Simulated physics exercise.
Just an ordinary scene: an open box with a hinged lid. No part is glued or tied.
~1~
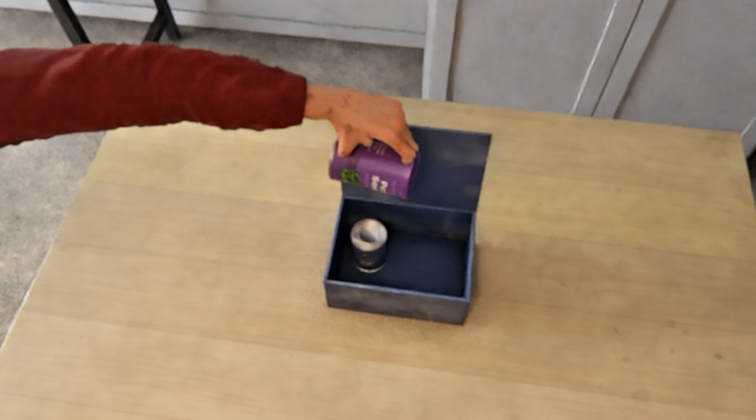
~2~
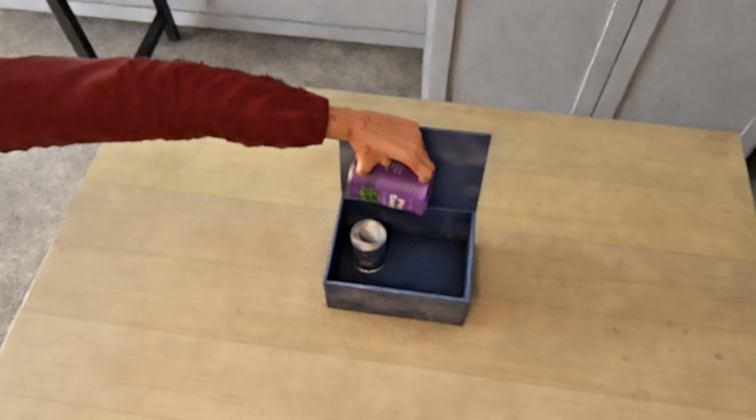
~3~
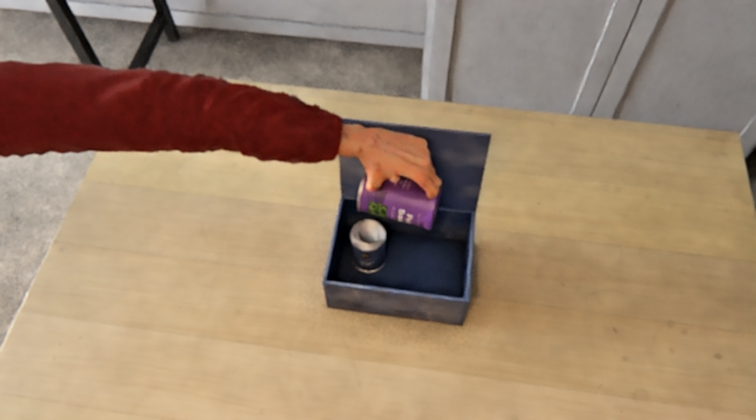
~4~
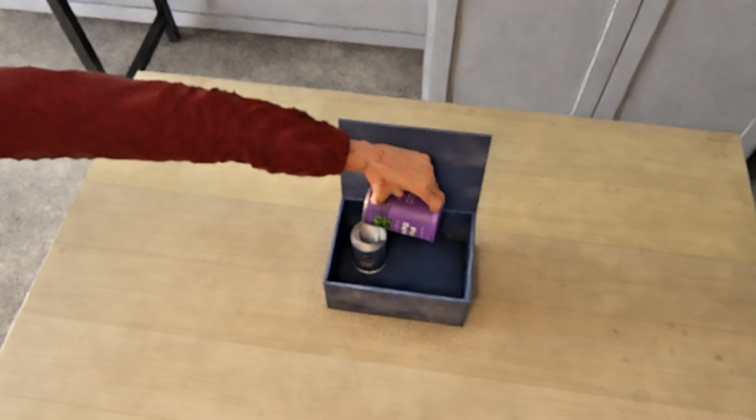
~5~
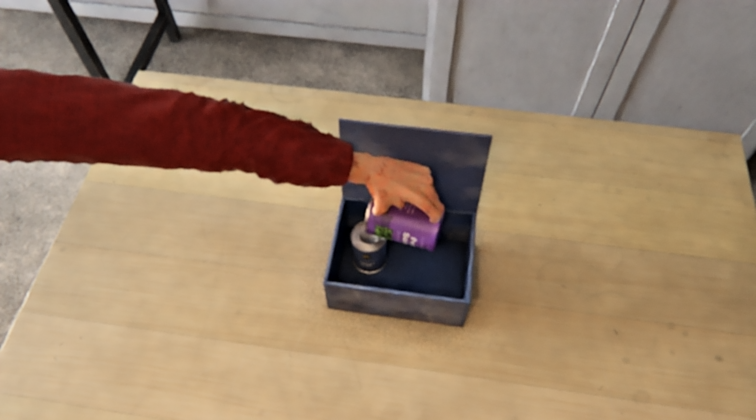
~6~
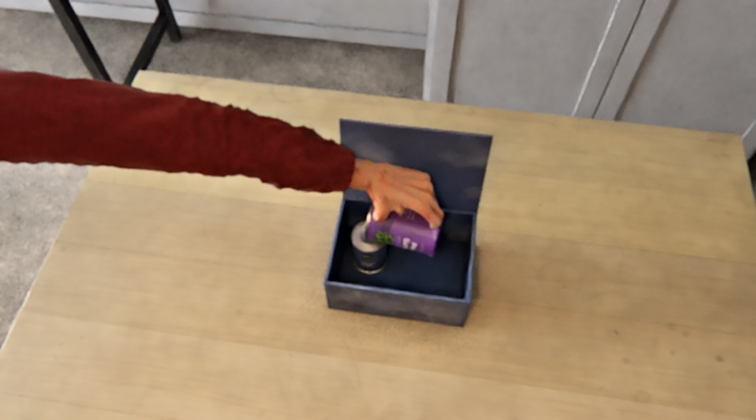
A hand in a dark red sleeve, reaching in from the left, lowers a purple tin rightward and down into an open blue box, still gripping it, while the camera stays still. The box, its hinged lid raised at the back, holds a small blue tin at its left side. The setting is a pale wooden table above grey carpet, seen from above, with whitish panels behind.
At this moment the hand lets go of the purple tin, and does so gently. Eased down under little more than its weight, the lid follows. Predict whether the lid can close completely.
Prediction: The lid cannot close completely.
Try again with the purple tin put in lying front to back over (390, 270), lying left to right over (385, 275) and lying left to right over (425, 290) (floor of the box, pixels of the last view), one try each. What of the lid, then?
The first attempt ends with the lid lying shut, the second with it standing open, and the third with it lying shut.
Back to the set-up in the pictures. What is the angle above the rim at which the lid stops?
Measured angle - around 30°.
Then, 0.40 s on from there, purple tin shifted about its own width near (442, 256).
Then, 1.00 s on from there, lid starting down; purple tin shifted about its own width near (437, 252).
Then, 1.40 s on from there, lid 72° above the rim; purple tin shifted about its own width near (436, 255).
Then, 1.80 s on from there, lid 44° above the rim; purple tin shifted about its own width near (435, 255).
In the end, lid 29° above the rim; moved from the start, purple tin; blue tin unmoved. At the end, from the last picture's camera, purple tin near (435, 255).
